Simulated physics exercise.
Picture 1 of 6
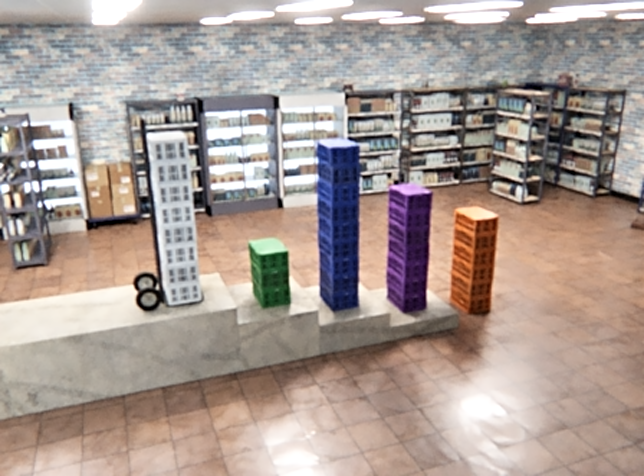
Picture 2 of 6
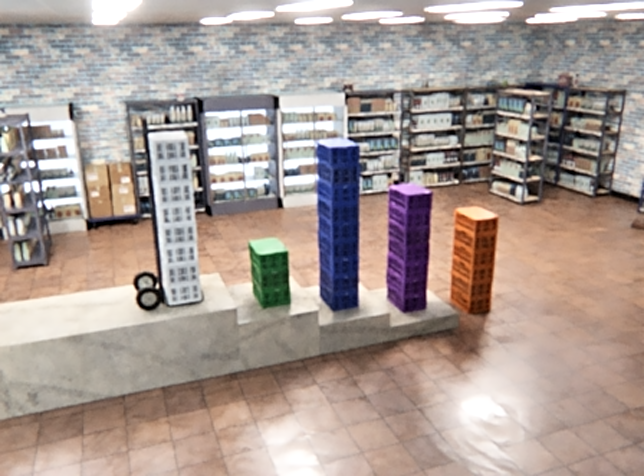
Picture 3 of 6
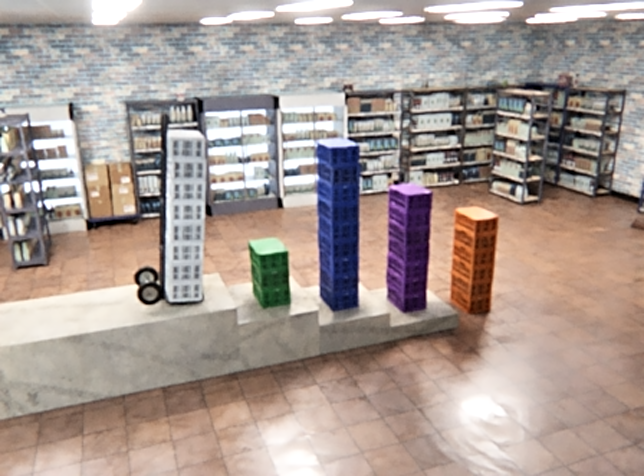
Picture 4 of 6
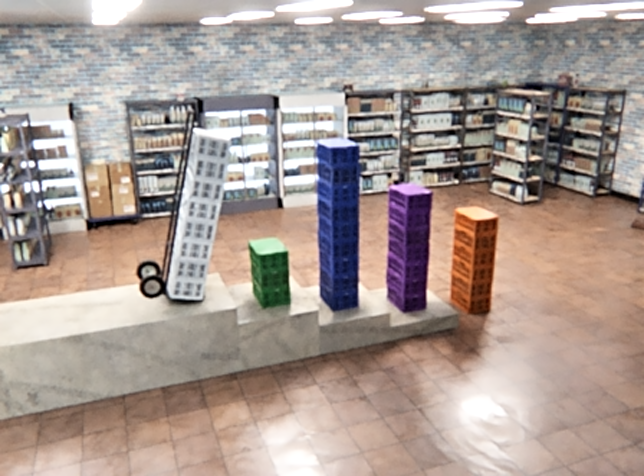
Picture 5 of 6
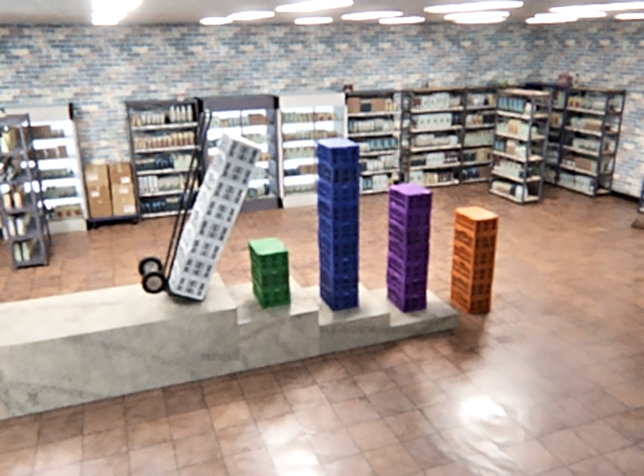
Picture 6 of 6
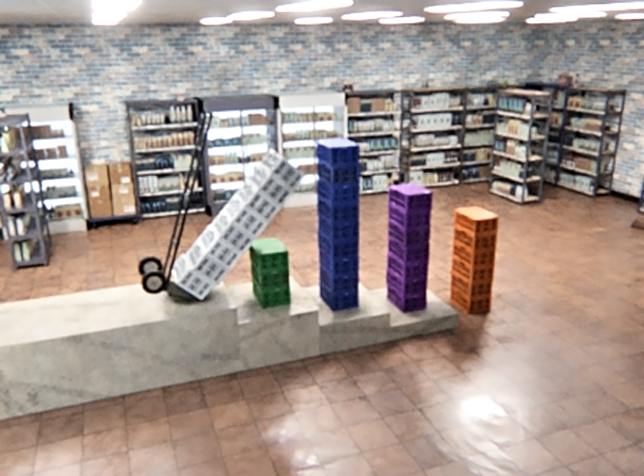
In a shop, stacks of white, green, blue, purple and orange crates stand along descending steps; the hand truck under the white stack tilts to the right, and that stack leans away from its frame, over the green one.
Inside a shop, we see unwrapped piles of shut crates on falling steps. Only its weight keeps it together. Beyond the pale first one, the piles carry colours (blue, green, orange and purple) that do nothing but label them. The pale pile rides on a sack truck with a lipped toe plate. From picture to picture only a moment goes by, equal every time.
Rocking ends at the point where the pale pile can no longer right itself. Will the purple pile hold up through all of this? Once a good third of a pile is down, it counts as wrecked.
No, it topples.
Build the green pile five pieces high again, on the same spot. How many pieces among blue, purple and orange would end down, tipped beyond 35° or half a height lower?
The counts are blue 7, purple 6 and orange 4.
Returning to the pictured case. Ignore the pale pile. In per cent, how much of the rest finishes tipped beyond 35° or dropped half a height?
Near 70 in a hundred.
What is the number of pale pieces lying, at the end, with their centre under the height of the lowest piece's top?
Count: 5.
Soon after the last picture, 8 of the pale pile down; none of the 7 purple crates down (2 of 25 in all colours); top purple crate shifted half its height; top blue crate upside down.
A little later, 8 of the pale pile down; 6 of the 7 purple crates down (14 of 25 in all colours); top purple crate leaning a little, about its own height lower; top blue crate upside down.
At rest, 8 of the pale pile down; 6 of the 7 purple crates down (18 of 25 in all colours); top purple crate some seven heights lower; top orange crate upside down. As the last picture would show them, middles, top orange crate near (589, 276).
